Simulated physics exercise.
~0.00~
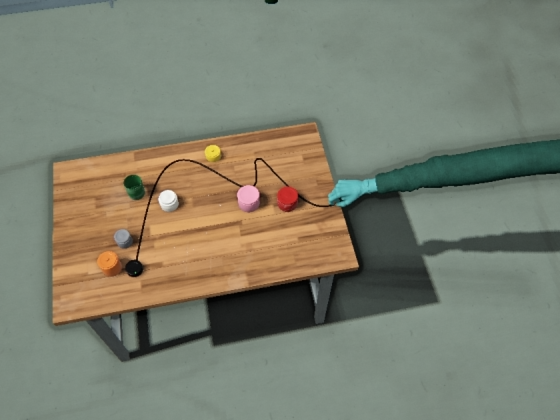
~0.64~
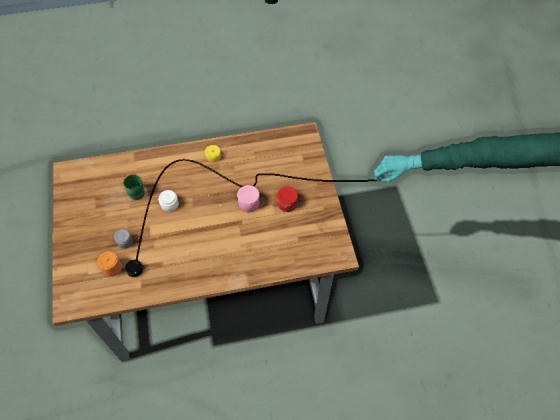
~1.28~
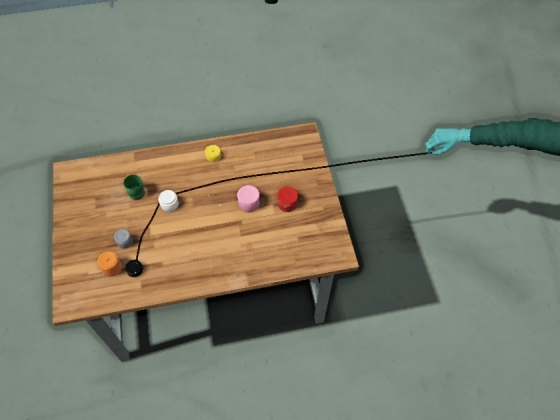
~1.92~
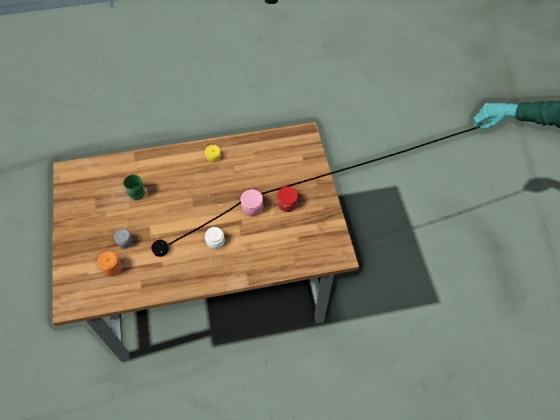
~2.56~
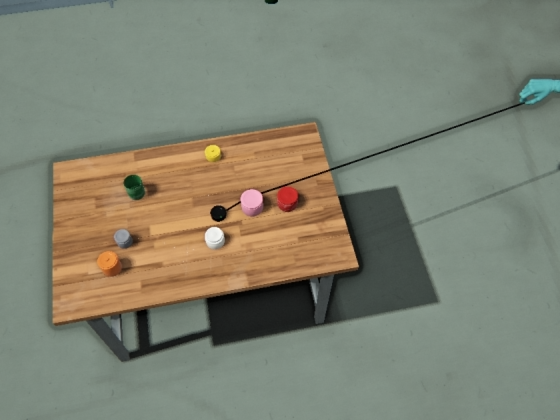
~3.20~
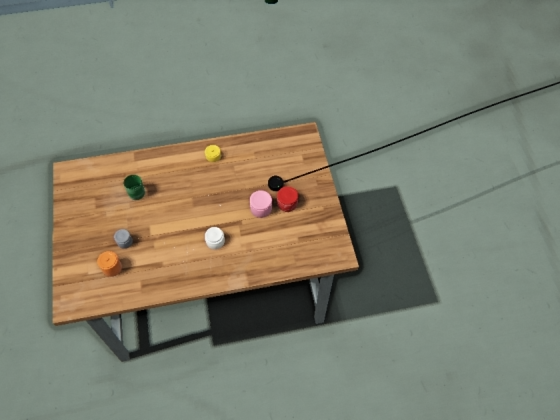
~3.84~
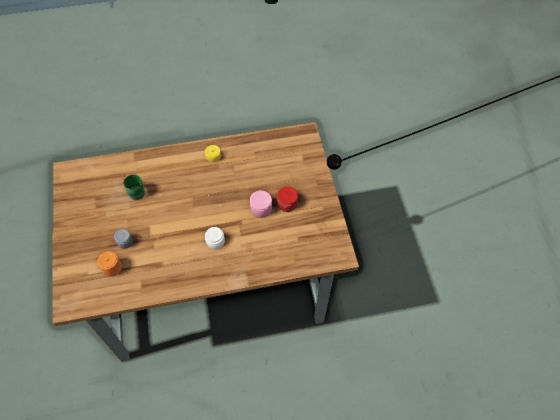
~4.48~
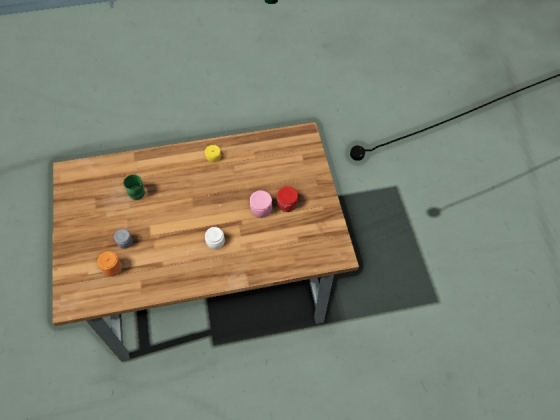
A gloved hand pulls a black cord rightward, shifting white and pink containers before its pad leaves the table.
